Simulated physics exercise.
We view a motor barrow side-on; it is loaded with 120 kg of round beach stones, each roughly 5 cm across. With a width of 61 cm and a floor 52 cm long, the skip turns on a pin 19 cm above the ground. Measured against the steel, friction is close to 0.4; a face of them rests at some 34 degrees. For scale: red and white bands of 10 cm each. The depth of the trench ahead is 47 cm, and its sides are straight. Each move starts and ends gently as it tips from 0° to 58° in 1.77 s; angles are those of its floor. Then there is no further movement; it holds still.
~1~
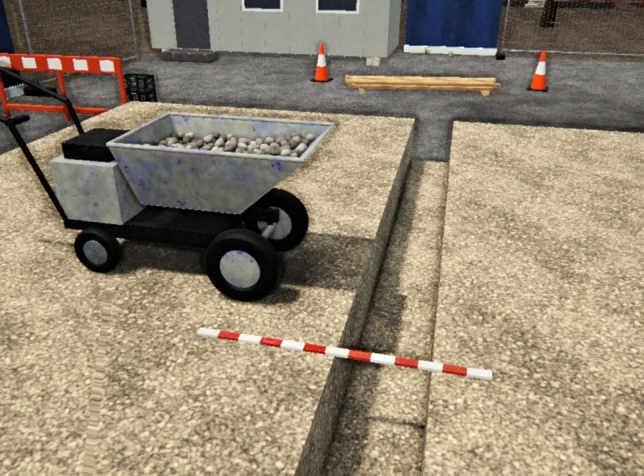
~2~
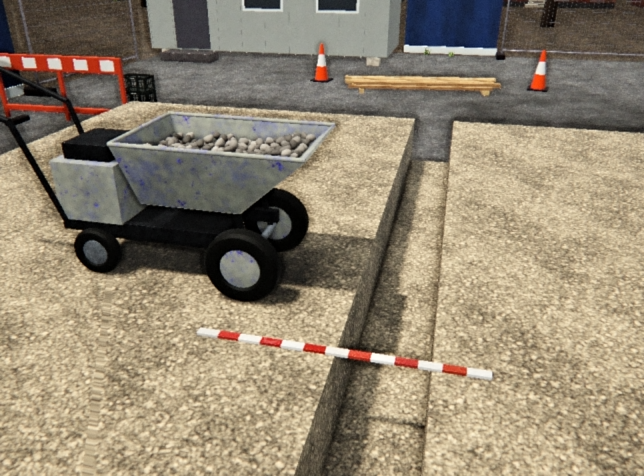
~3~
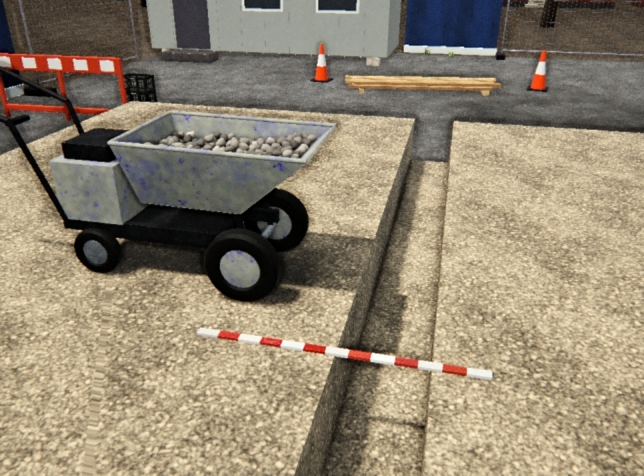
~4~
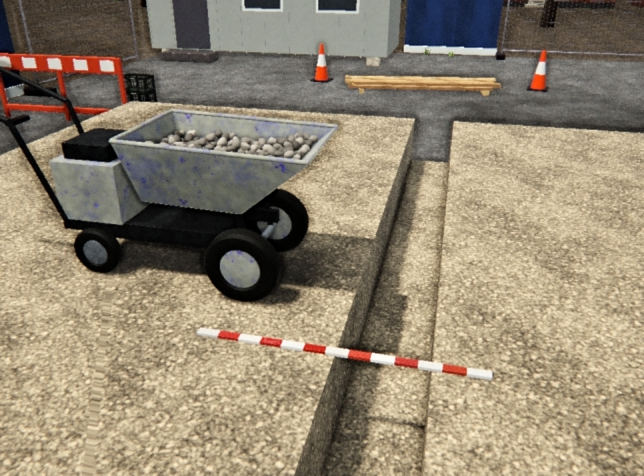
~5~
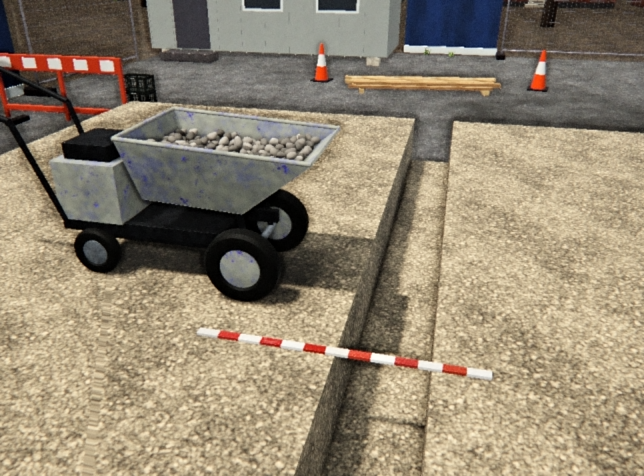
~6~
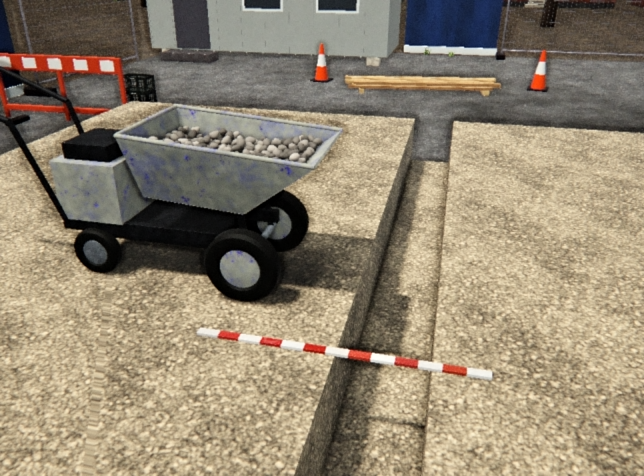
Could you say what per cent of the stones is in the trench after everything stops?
I would put it at 89 per cent.
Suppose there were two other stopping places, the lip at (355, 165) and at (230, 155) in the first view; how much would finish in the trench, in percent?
Close to 35 percent in the first case, 80 percent in the second.
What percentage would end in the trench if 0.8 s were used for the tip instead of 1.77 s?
Close to 75 percent, then.
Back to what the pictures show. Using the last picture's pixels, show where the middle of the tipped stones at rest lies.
Near (407, 352).
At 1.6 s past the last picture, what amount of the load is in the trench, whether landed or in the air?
35 per cent, give or take.
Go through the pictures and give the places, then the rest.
In the first frame, the skip is at 0°, its lip at (305, 161); the top of the load is at (288, 143).
In the second frame, the skip is at 0°, its lip at (305, 161); the top of the load is at (288, 143).
In the third frame, lip at (306, 162), floor tilted 1°, highest stones at (284, 143).
In the fourth frame, the skip is at 2°, its lip at (308, 163); the top of the load is at (286, 144).
In the fifth frame, lip at (311, 165), floor tilted 3°, highest stones at (262, 143).
In the sixth frame, the skip is at 4°, its lip at (314, 168); the top of the load is at (250, 142).
Then, 1.0 s after the last picture the floor is at 49°, 100 % in the skip; the foremost stones are at (377, 231).
Then, 1.6 s after the last picture the floor is at 58°, 62 % in the skip, 36 % in the trench, 2 % past the trench; the foremost stones are at (458, 300).
Then, 1.9 s after the last picture the floor is at 58°, 32 % in the skip, 59 % in the trench, 10 % past the trench; the foremost stones are at (530, 293).
Then, 3.9 s after the last picture the floor is at 58°, 0 % in the skip, 89 % in the trench, 11 % past the trench; the foremost stones are at (593, 304).
